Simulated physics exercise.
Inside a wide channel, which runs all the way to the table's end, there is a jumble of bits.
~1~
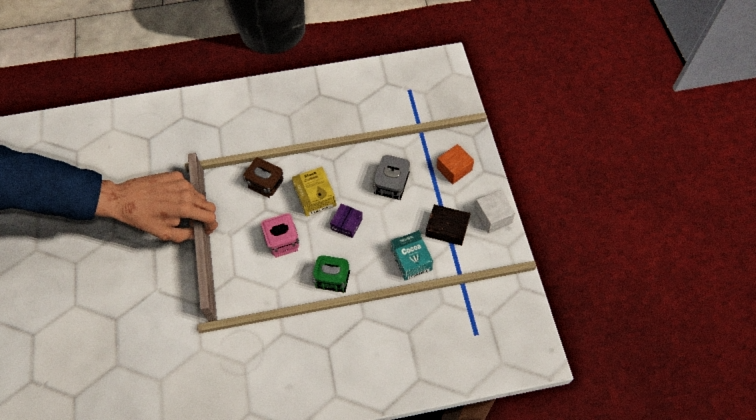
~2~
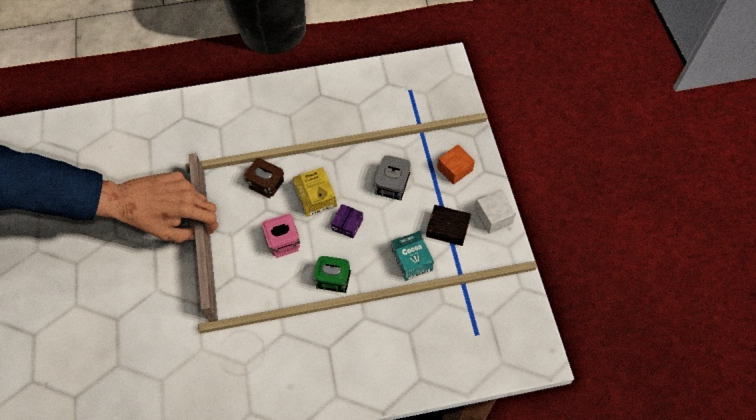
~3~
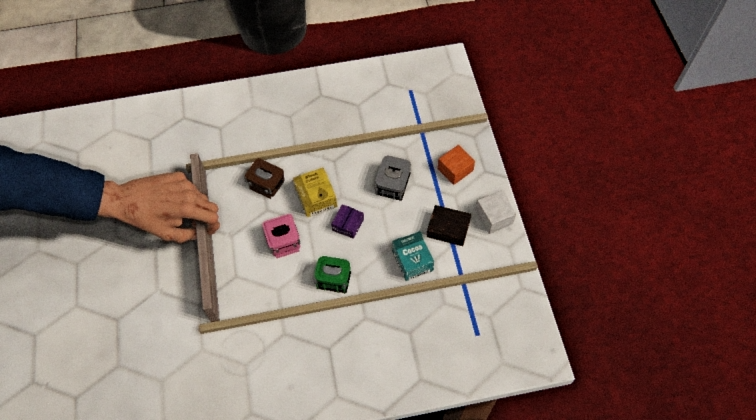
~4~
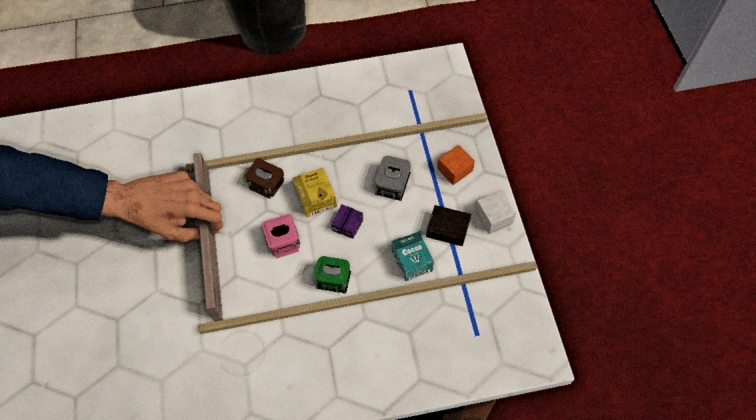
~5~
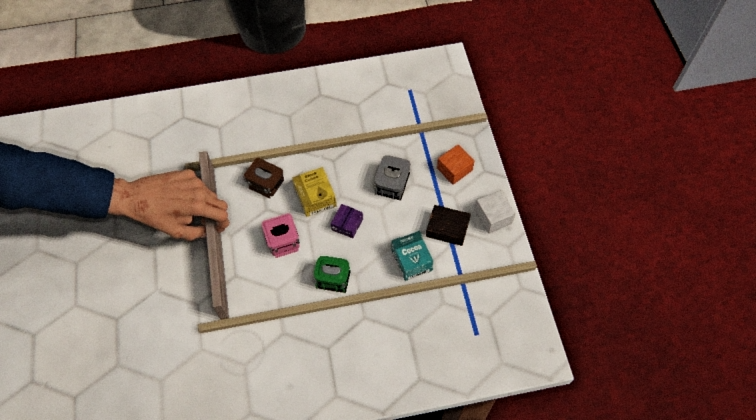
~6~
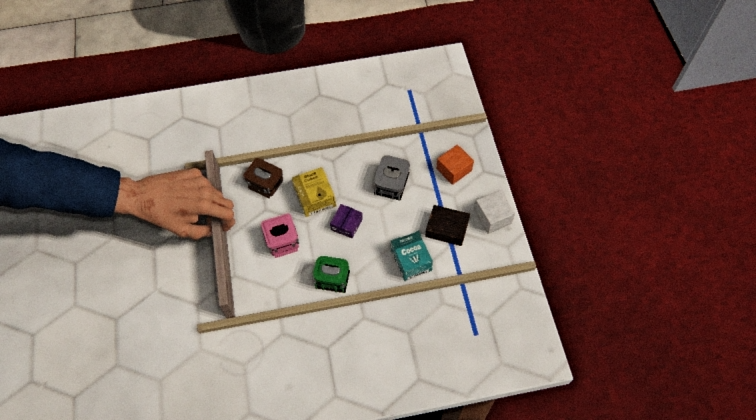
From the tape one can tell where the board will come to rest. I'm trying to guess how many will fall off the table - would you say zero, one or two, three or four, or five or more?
Over the end go only a single one or a pair.
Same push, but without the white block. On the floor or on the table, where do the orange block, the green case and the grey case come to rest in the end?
Orange block - gone, green case - safe, grey case - safe.
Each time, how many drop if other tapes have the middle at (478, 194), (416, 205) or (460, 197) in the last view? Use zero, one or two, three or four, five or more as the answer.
For each place: Five or more; 1 or 2; three or four.
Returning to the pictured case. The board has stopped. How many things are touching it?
The count comes out at 3.
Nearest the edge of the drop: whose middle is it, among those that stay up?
Black block.
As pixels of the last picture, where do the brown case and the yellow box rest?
In the last picture the brown case sits around (445, 143) and the yellow box around (464, 174).
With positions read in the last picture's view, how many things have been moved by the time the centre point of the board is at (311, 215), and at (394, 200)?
Tally: First 5; then 10.
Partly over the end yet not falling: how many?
2.
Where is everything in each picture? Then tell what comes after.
White block (494, 212); orange block (455, 164); black block (448, 225); board (202, 234); tape (440, 201), in the first frame.
Orange block (456, 164); grey case (393, 178), in the second frame.
Black block (449, 225); board (204, 235), in the third frame.
White block (495, 212); brown case (265, 179), in the fourth frame.
Orange block (456, 164); yellow box (315, 192), in the fifth frame.
White block (494, 212); orange block (455, 165); black block (448, 225); board (220, 231); tape (440, 201), in the sixth frame.
A little later, none off yet; white block at rest near (494, 212); orange block at rest near (455, 165); black block at rest near (448, 225).
Next, none off yet; white block shifted about its own width near (518, 208); orange block shifted about its own width near (486, 146); black block shifted about its own width near (487, 220).
When it is over, the number that fall off is one or two; down, orange block and white block.
